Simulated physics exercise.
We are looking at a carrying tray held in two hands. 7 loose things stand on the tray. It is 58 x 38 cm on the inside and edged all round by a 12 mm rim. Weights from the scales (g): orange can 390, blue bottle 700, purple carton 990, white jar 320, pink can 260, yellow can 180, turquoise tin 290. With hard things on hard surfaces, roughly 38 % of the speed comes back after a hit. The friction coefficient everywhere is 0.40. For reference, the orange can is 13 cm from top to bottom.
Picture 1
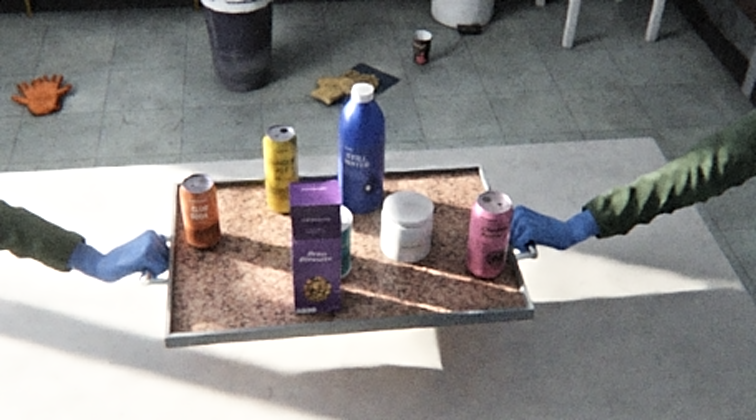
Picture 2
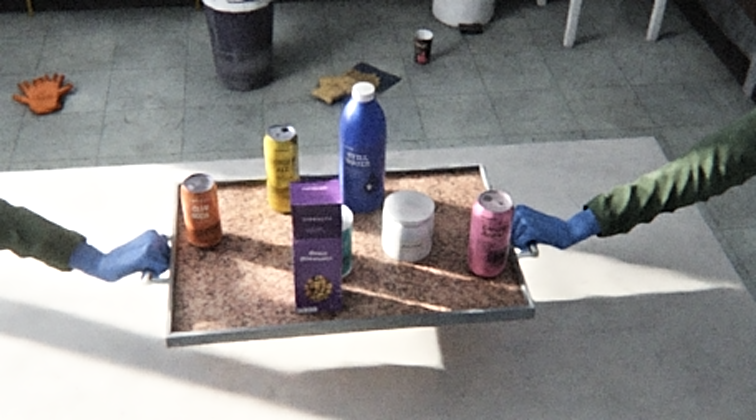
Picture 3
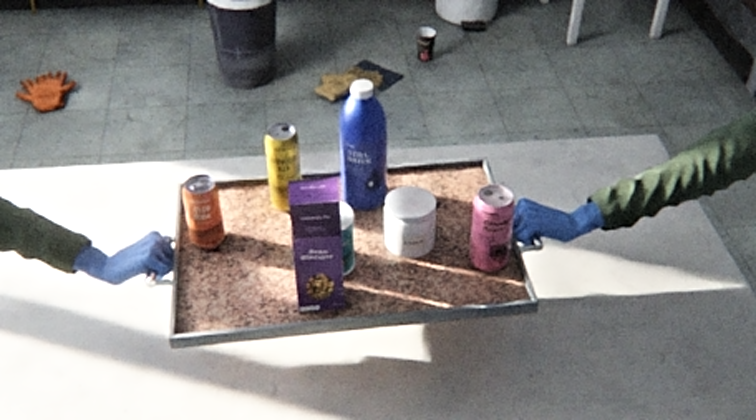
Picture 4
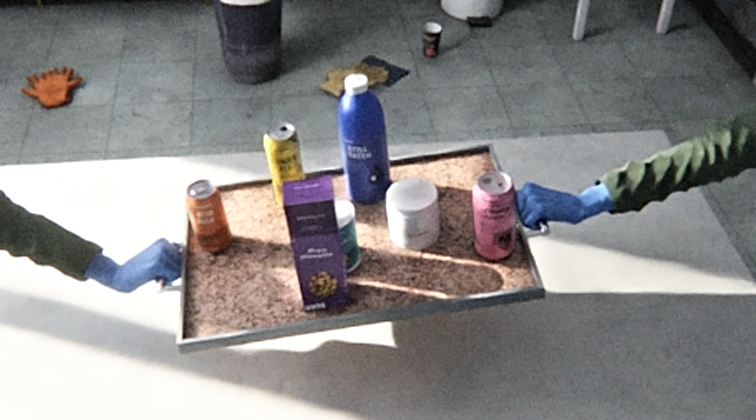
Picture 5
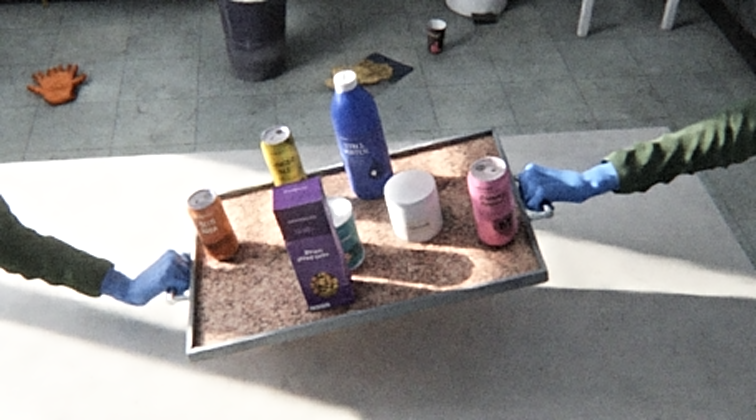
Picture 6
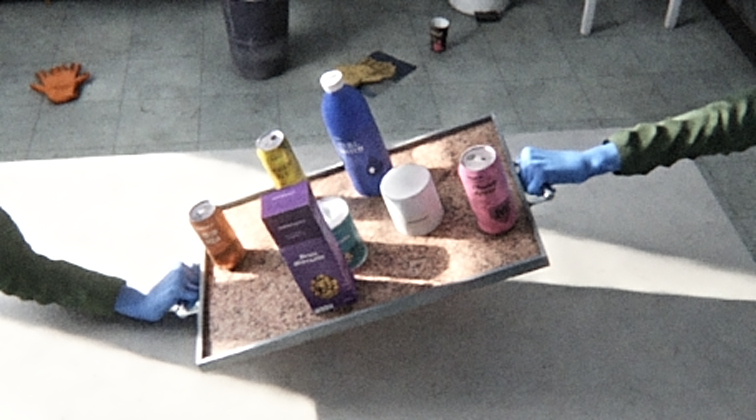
A tray held level by two blue-gloved hands, carrying cans, a blue bottle, a purple carton, a white jar and a turquoise tin, gradually tilted left edge down, its items leaning with it.
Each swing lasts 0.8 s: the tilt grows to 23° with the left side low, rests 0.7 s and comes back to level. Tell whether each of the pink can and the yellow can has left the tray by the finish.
Pink can: Has not left. Yellow can: Has left.
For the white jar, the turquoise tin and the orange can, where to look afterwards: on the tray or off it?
Once it all settles, the white jar stays on its surface, the turquoise tin stays on its surface and the orange can stays on its surface.
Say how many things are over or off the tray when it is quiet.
All told, 3.
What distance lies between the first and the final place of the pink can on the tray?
Net shift near 22 cm.
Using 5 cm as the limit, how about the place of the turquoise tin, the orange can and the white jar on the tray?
Well, the turquoise tin winds up somewhere else; the orange can remains where it was; and the white jar winds up somewhere else.
Then, 0.60 s past the last view, tilt 23°, left edge down; yellow can on its side near (203, 229); pink can shifted 5 cm near (453, 196); blue bottle tipped 62° against what carries it.
Then, 1.20 s past the last view, tilt 18°, left edge down; blue bottle, purple carton and yellow can now off the tray; pink can shifted 19 cm near (378, 227); white jar shifted 16 cm.
Finally, off the tray, blue bottle, purple carton and yellow can; not toppled but over 5 cm from the start, white jar, pink can and turquoise tin; orange can still in place (within 5 cm). Final places as that camera would see them, pink can near (376, 233).
